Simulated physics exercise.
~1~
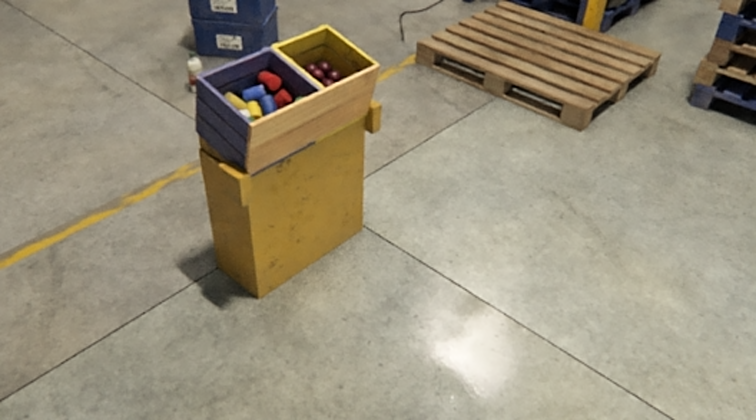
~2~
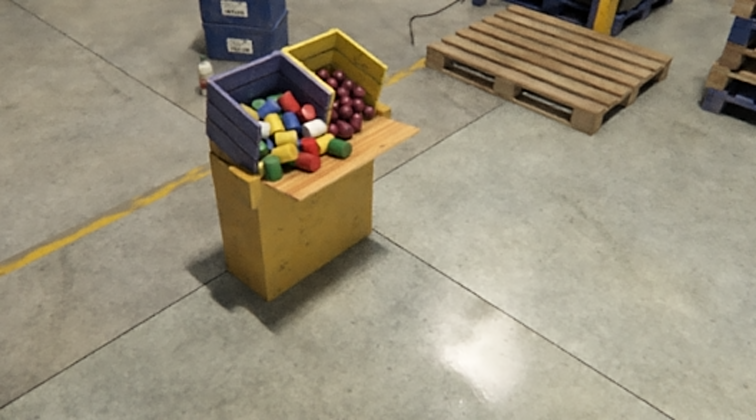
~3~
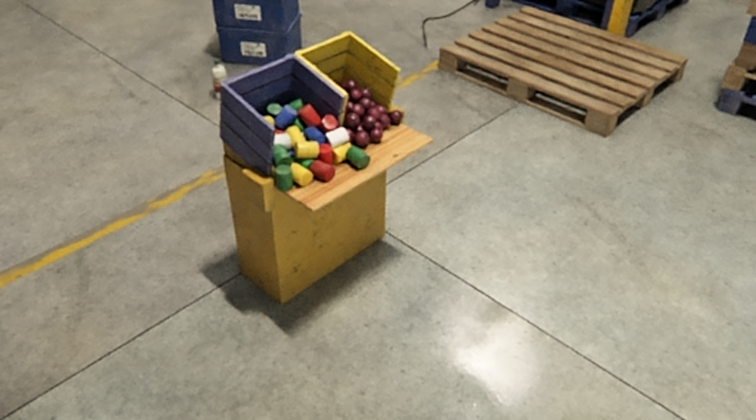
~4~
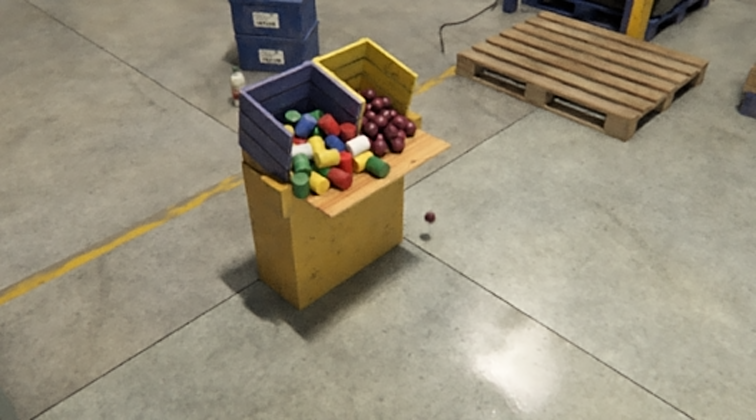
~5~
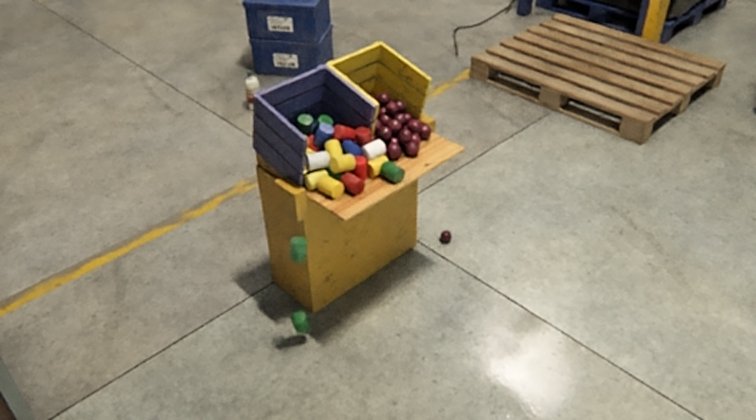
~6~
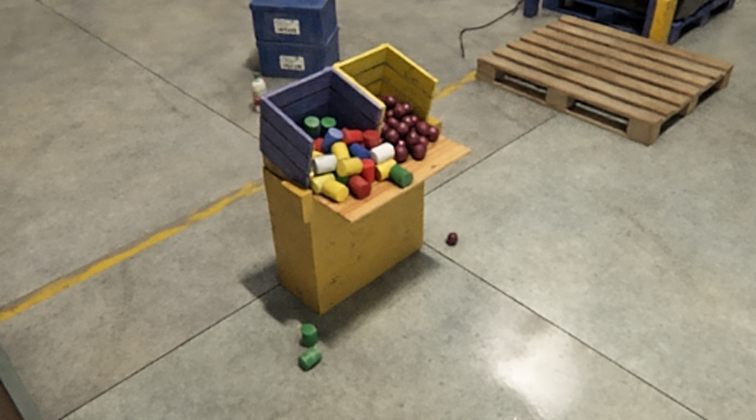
We see a wooden flap lower in front of a yellow chute of dark red onions and a blue chute of colourful jars, spilling both loads onto it; one onion drops to the floor, then two green jars fall, and the rest stay heaped.
